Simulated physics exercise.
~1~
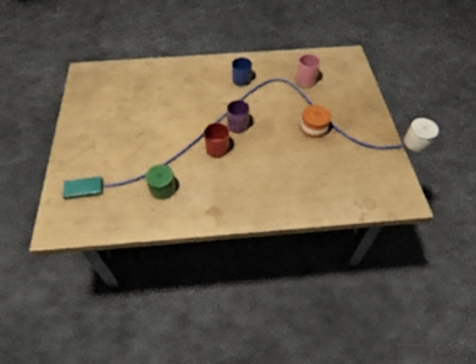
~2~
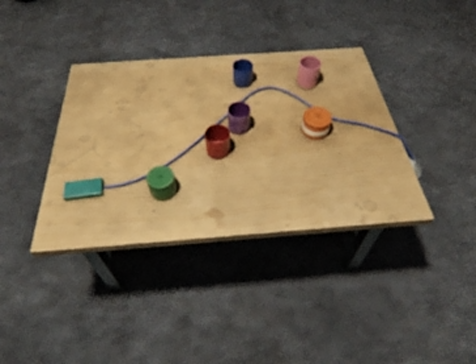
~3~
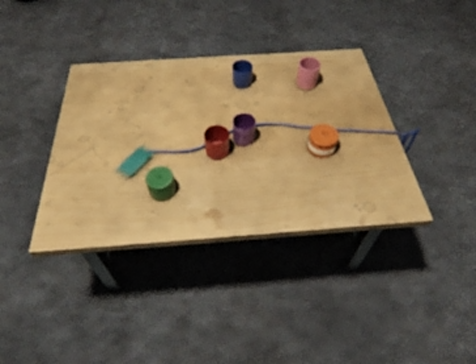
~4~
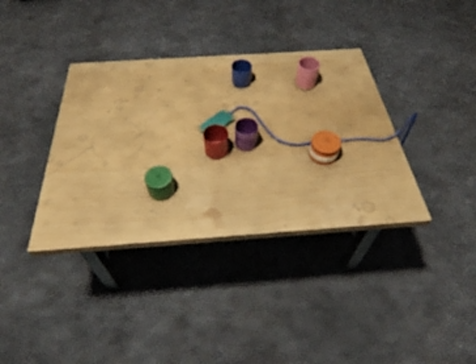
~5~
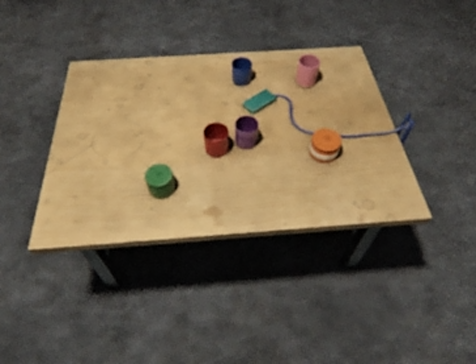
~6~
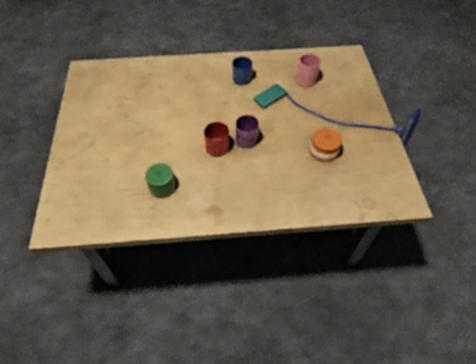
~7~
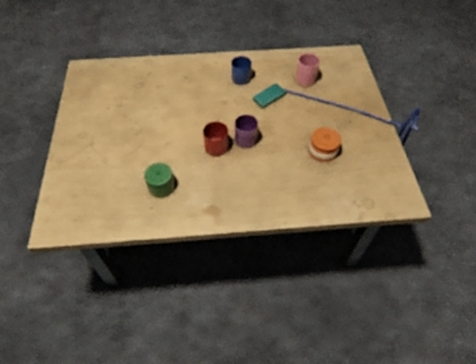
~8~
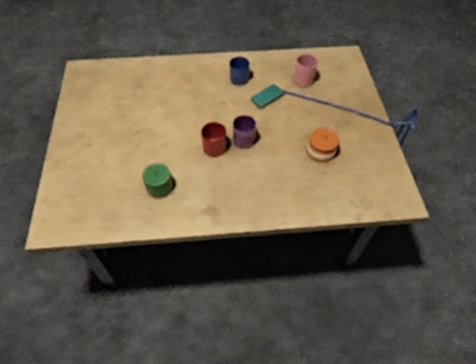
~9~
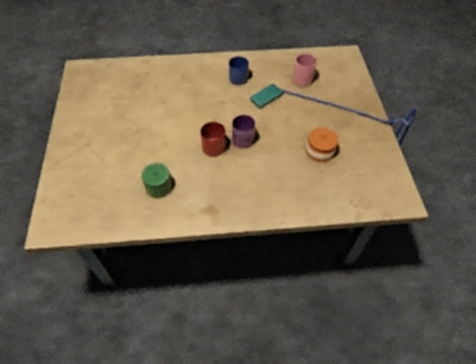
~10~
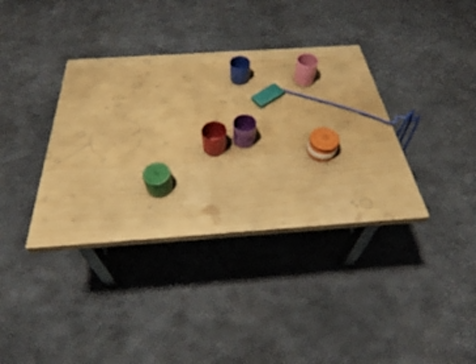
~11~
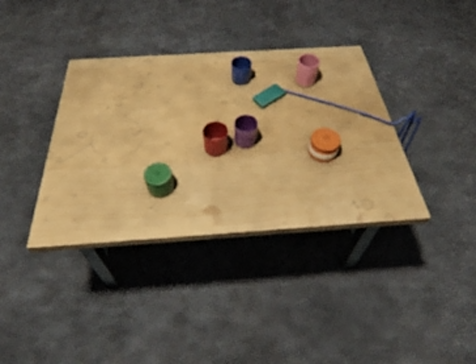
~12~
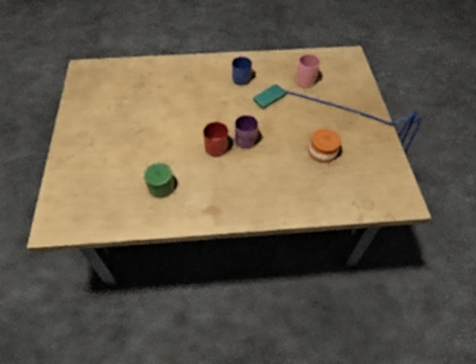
On a wooden table, a white cup-like object drops off the right edge, its cable dragging a teal block until it rests.
